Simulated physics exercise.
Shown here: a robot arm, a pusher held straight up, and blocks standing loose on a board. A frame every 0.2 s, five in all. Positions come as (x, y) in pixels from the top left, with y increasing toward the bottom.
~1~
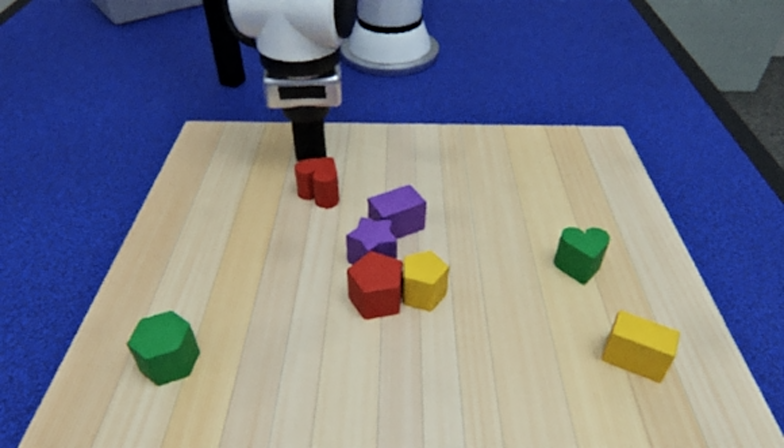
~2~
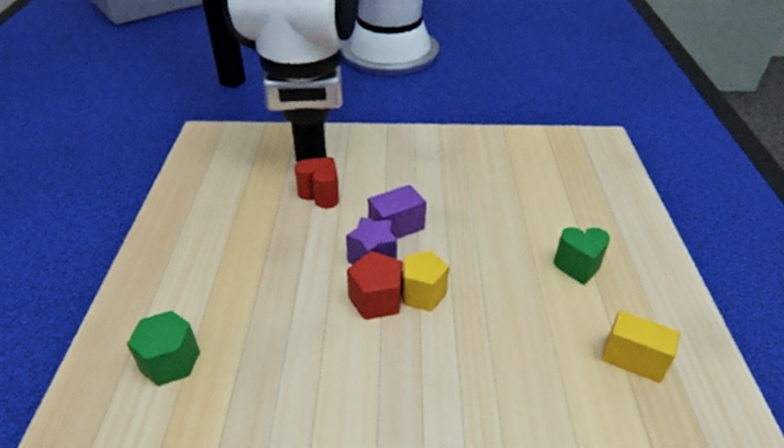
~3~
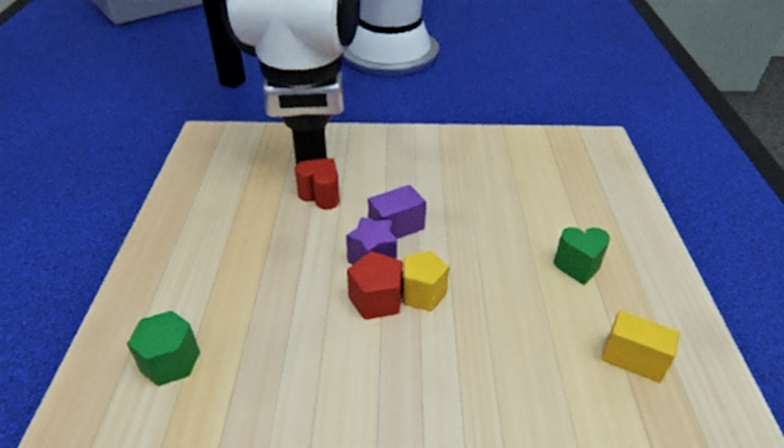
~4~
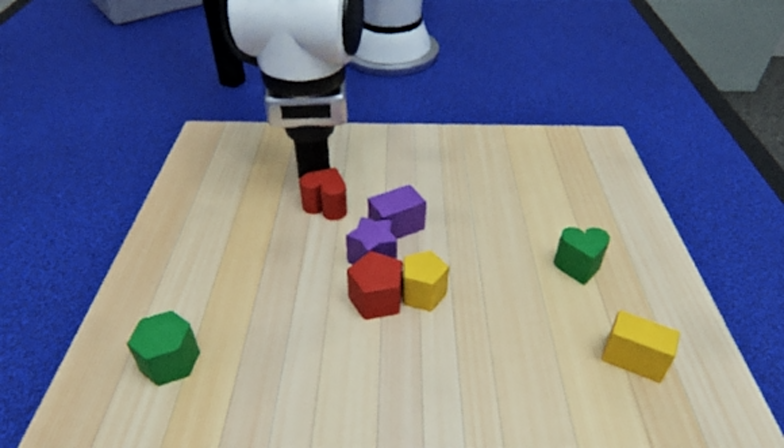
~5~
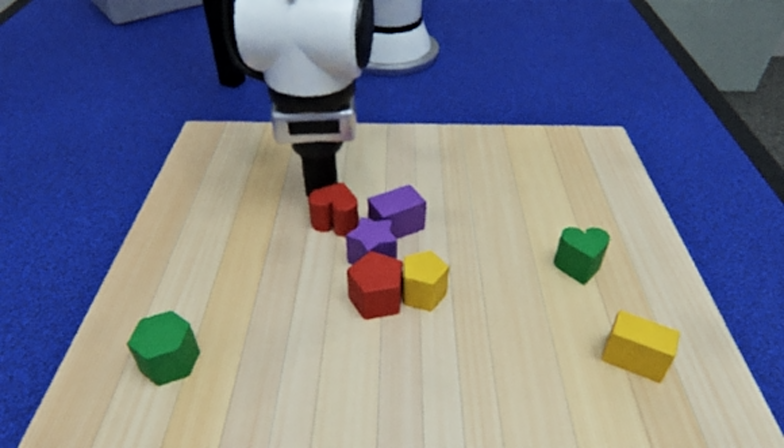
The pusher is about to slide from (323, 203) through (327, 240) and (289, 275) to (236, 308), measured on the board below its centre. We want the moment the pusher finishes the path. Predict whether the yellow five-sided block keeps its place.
If the pusher follows that path, the yellow five-sided block stays in its place.
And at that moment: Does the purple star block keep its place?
It seems not.
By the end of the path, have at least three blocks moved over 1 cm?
No.
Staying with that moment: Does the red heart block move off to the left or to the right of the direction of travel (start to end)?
Off to the left side.
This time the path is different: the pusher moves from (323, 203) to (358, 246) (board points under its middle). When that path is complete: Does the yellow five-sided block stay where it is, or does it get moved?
It is moved off its spot.
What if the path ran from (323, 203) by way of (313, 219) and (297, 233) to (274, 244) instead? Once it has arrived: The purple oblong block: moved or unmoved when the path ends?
By the last moment of the path, the purple oblong block has stayed put.
The first path, step by step. One third of the way, pusher (326, 230); red heart block (359, 223), turned 50° anticlockwise; purple star block (392, 243), turned 50° clockwise; red five-sided block (377, 275).
Two thirds of the way, pusher (287, 265); red heart block (359, 223), turned 50° anticlockwise; purple star block (392, 243), turned 50° clockwise; red five-sided block (377, 275).
At the end, pusher (233, 298); red heart block (359, 223), turned 50° anticlockwise; purple star block (392, 243), turned 50° clockwise; red five-sided block (377, 275); yellow five-sided block unmoved.
